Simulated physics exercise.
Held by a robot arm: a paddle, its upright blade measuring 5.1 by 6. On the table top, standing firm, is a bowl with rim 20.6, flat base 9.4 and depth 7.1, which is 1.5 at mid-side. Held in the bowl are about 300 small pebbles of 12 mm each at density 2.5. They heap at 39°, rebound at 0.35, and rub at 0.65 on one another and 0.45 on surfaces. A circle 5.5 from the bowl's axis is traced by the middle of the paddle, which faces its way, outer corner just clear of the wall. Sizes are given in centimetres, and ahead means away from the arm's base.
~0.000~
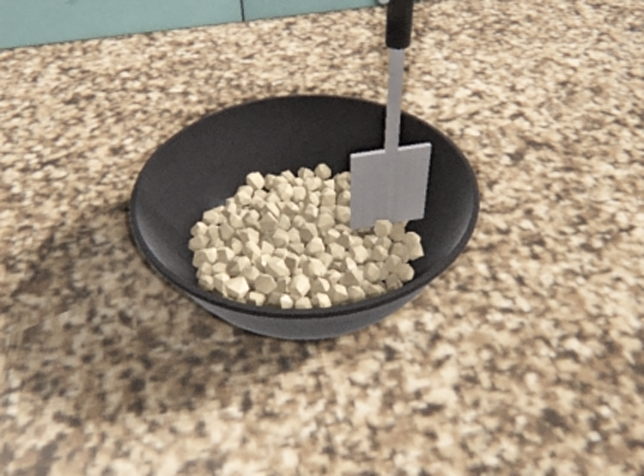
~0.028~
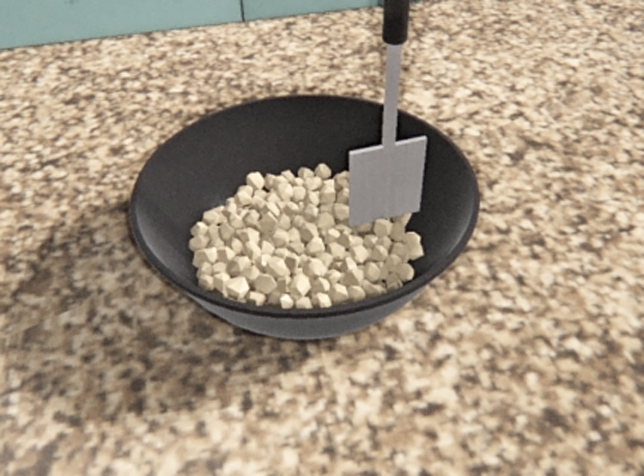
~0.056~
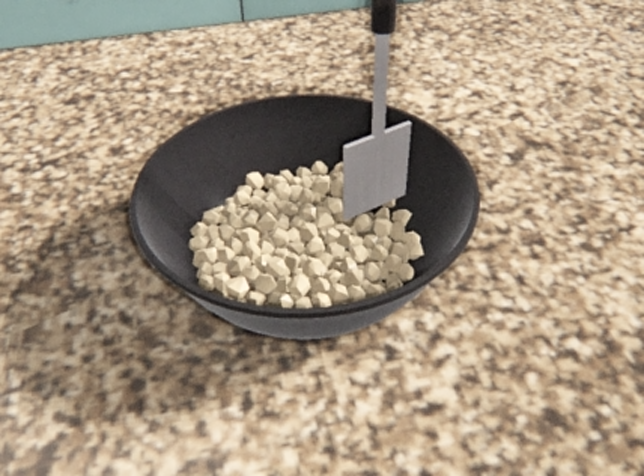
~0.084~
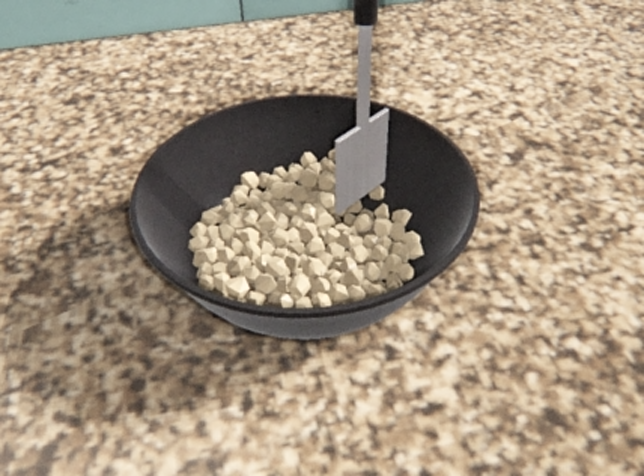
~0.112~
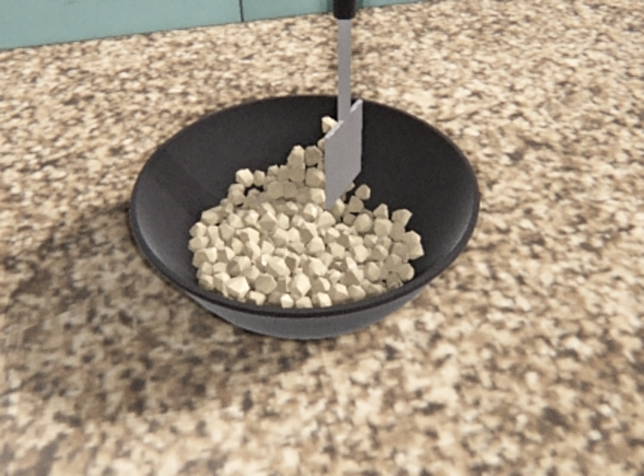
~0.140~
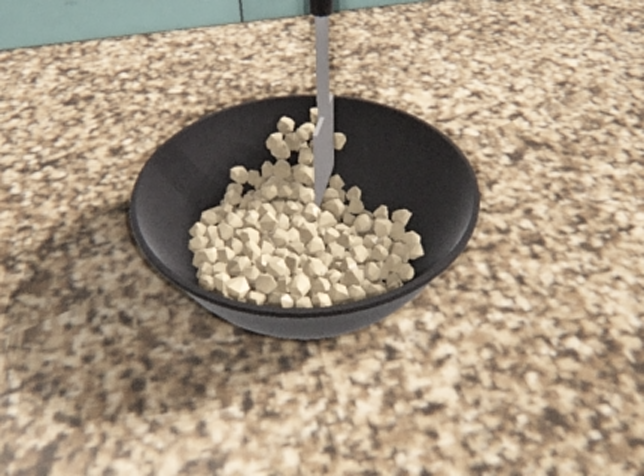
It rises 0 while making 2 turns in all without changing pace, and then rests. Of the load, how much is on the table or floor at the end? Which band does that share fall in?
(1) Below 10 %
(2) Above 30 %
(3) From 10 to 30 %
From 10 to 30 % (3).
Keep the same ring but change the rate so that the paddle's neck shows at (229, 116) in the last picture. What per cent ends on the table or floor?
Roughly 45 per cent.
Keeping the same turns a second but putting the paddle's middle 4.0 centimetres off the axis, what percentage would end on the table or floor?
Near 10 %.
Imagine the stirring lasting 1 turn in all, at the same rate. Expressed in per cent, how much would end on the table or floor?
Estimate: Near 5 %.
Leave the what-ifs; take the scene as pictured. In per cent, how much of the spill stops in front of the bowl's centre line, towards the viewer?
Estimate: Some 50 in a hundred.
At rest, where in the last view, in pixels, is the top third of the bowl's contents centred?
About (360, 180).
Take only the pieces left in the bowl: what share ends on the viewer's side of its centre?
I'd put it near 35 per cent.
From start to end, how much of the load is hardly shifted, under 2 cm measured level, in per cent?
Around 5 in a hundred, roughly.
After 0.62 s, 323° round, highest piece 8 above the table; 300 in the bowl, 4 on the table or floor.
After 1.09 s, 220° round, highest piece 9 above the table; 279 in the bowl, 22 on the table or floor, 3 in flight or on the tool.
After 1.53 s, 0° round, highest piece 7 above the table; 256 in the bowl, 48 on the table or floor.
After 2.23 s, 0° round, highest piece 6 above the table; 256 in the bowl, 48 on the table or floor.
In the end, 256 in the bowl, 48 on the table or floor. That is 16 % on the table or floor.
